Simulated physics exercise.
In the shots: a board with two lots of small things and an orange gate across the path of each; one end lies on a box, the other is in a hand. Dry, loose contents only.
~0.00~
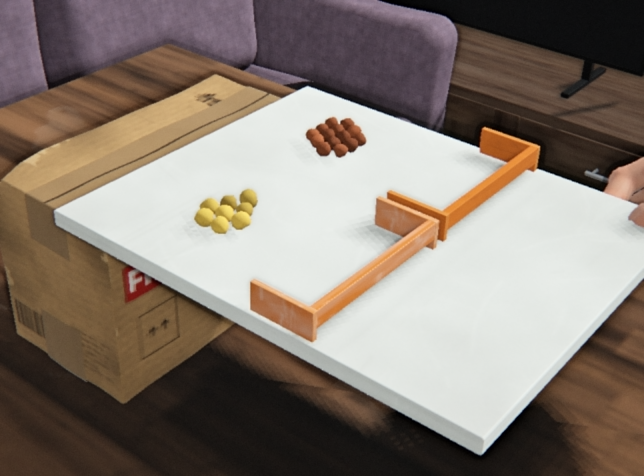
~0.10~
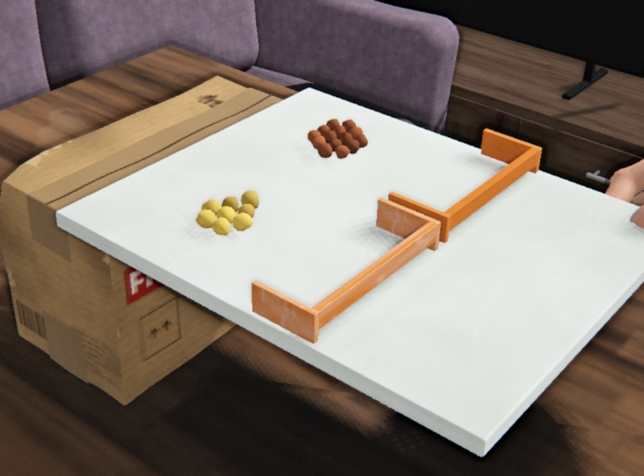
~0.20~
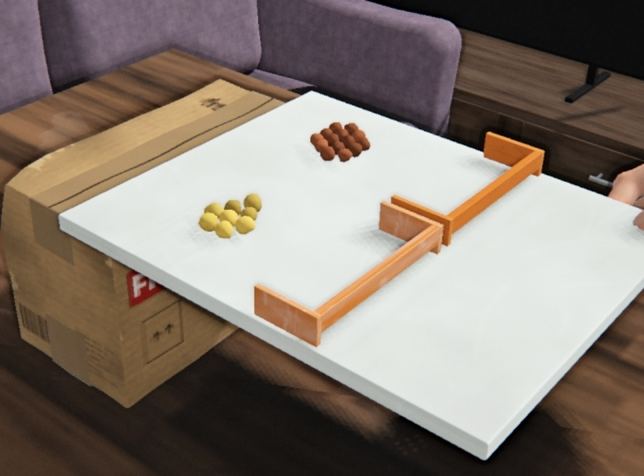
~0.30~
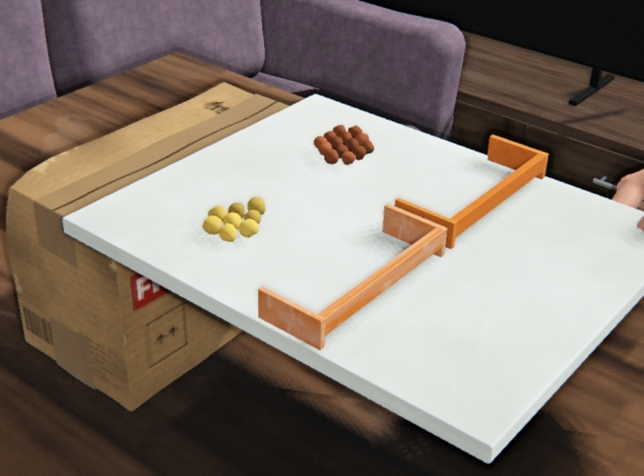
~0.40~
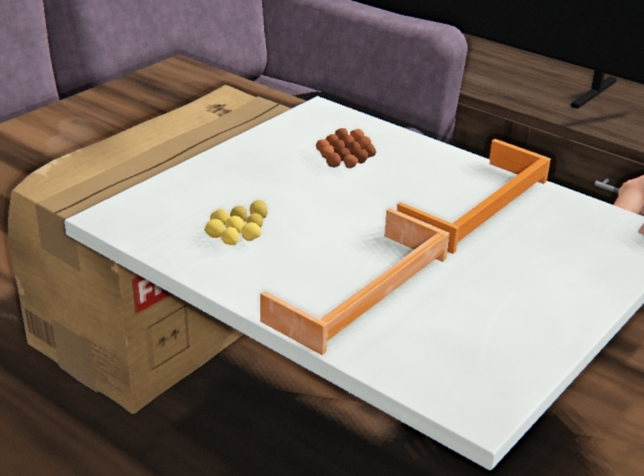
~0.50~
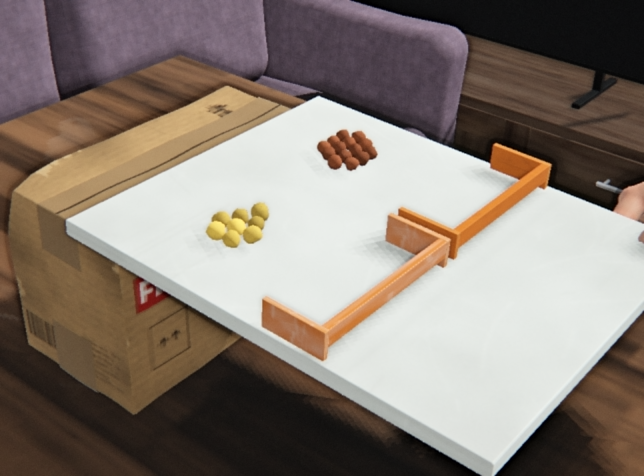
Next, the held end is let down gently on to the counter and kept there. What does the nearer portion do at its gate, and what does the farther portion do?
As I see it, I'd bet the nearer portion stays caught; I'd bet the farther portion stays caught.
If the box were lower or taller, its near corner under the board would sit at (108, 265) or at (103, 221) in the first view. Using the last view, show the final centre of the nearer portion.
Near (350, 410) in the first try and near (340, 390) in the second.
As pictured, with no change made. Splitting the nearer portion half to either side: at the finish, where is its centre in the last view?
Around (346, 394).
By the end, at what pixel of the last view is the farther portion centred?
Its centre settles around (459, 301).
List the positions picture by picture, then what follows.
The first frame shows held end of the board near (475, 428), level; box near (174, 225), tall, over half the board's length; nearer portion near (225, 214), a few puffed corn balls; farther portion near (328, 136), a few clay pellets; nearer gate near (376, 271), its slot lower than a piece; farther gate near (491, 186), its slot lower than a piece.
The second frame shows held end of the board near (477, 430), level; farther portion near (329, 137).
The third frame shows held end of the board near (479, 433), level; nearer portion near (229, 219).
The fourth frame shows held end of the board near (483, 437), level; farther portion near (336, 144).
The fifth frame shows held end of the board near (485, 443), level; nearer portion near (235, 225).
The sixth frame shows held end of the board near (485, 452), down by 2°; box near (185, 236); nearer portion near (236, 227), not moving; farther portion near (355, 151), not moving; nearer gate near (387, 290); farther gate near (502, 204).
After 1.17 s, board sloping at 18°; nearer portion on its way down; farther portion on its way down.
After 1.75 s, board sloping at 30°; nearer portion has reached its gate; farther portion has reached its gate.
After 2.25 s, board resting at 31°; nearer portion has reached its gate; farther portion has reached its gate.
In the end (2.5 s), board resting at 31°; nearer portion gathered behind its gate; farther portion gathered behind its gate.
